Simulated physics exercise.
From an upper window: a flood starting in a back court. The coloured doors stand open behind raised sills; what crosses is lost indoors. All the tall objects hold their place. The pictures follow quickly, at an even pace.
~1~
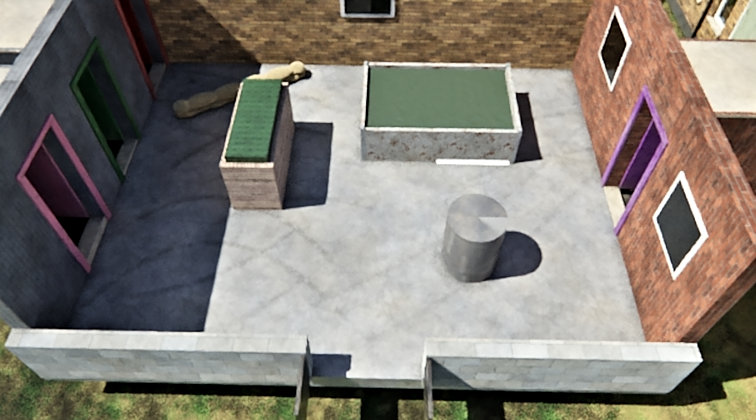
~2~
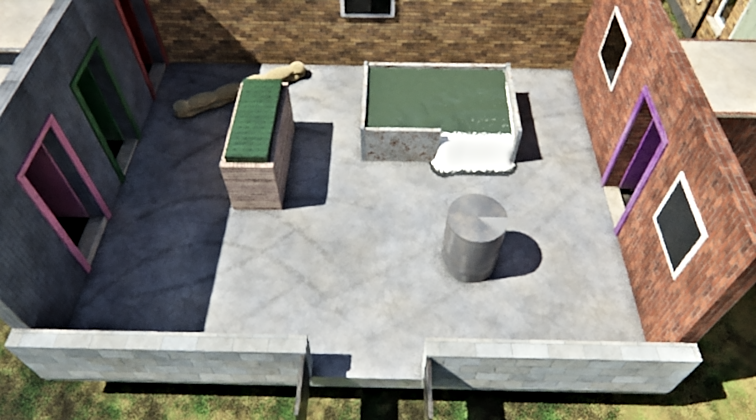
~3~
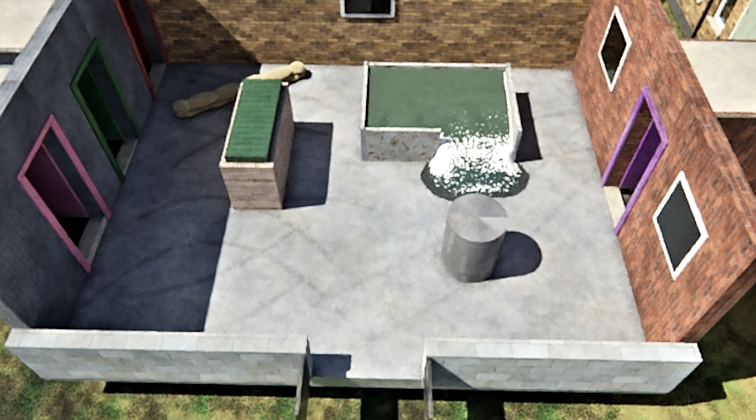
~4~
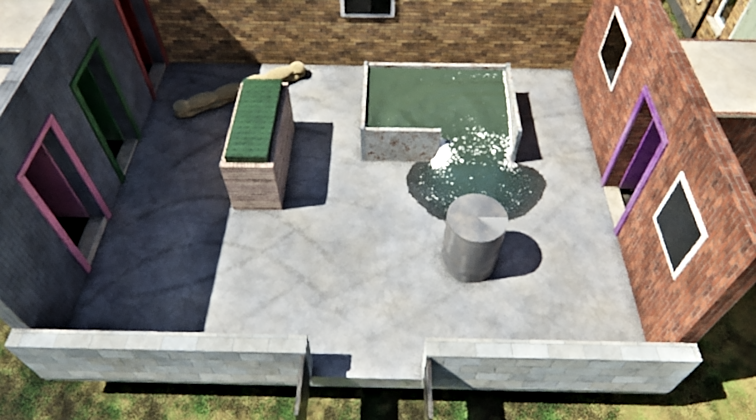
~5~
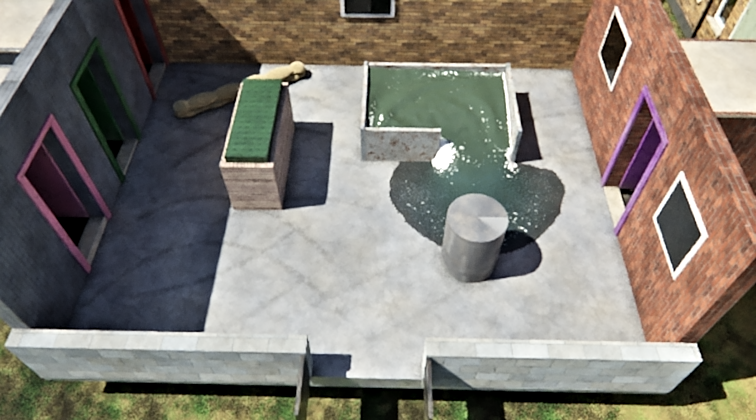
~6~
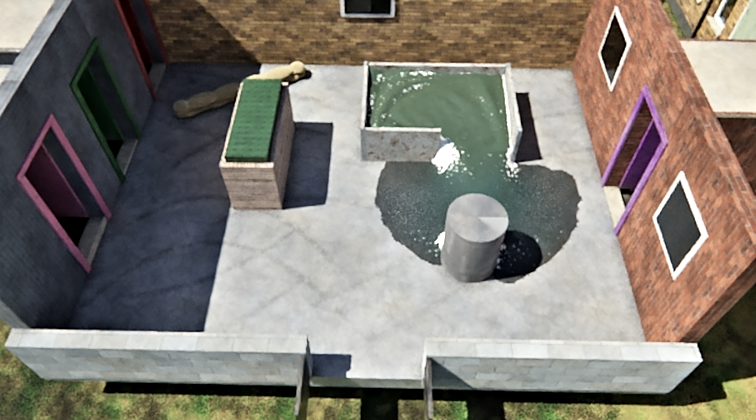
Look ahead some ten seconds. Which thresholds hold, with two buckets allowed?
One by one: The purple door takes more than that; the green door stays under that; the pink door stays under that; the red door stays under that.
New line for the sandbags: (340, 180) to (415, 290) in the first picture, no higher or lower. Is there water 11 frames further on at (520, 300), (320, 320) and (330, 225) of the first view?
One after the other: Under water, not flooded, clear.
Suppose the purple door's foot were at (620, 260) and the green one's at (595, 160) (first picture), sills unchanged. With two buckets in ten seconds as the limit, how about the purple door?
In short: The purple door passes that mark.
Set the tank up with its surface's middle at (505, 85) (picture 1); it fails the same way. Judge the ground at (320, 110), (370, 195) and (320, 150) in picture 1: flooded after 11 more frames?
One after the other: Free of water, clear, not flooded.
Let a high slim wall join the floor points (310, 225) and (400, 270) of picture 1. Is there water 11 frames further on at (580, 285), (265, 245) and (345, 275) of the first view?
One after the other: Under water, not flooded, clear.
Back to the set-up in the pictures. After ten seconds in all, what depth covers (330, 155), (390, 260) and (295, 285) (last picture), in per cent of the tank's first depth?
About 2, 6 and 6 per cent.
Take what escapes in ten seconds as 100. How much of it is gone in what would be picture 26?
Roughly 30 per cent.
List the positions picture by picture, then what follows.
The first frame shows still water in the open tank at (439, 99).
In the second frame, water pours out at (476, 149) and has run to (435, 169).
In the third frame, water pours out at (475, 151) and has run to (440, 193).
In the fourth frame, the front is at a hidden place, out from the gap at (475, 152).
In the fifth frame, the front is at a hidden place, out from the gap at (475, 152).
In the sixth frame, the front is at (512, 277), out from the gap at (475, 152).
A moment on, water covers 25 % of the floor; the purple door wet at the sill, nothing in, the green door not reached, the pink door not reached, the red door not reached.
Next, water covers 35 % of the floor; the purple door under two buckets in, the green door not reached, the pink door not reached, the red door not reached.
Then, water covers 45 % of the floor; the purple door over two buckets in, the green door not reached, the pink door not reached, the red door not reached.
Later, water covers 60 % of the floor; the purple door far over two buckets in, the green door wet at the sill, nothing in, the pink door wet at the sill, nothing in, the red door not reached.
In the end, water covers 90 % of the floor; the purple door far over two buckets in, the green door wet at the sill, nothing in, the pink door under two buckets in, the red door wet at the sill, nothing in.
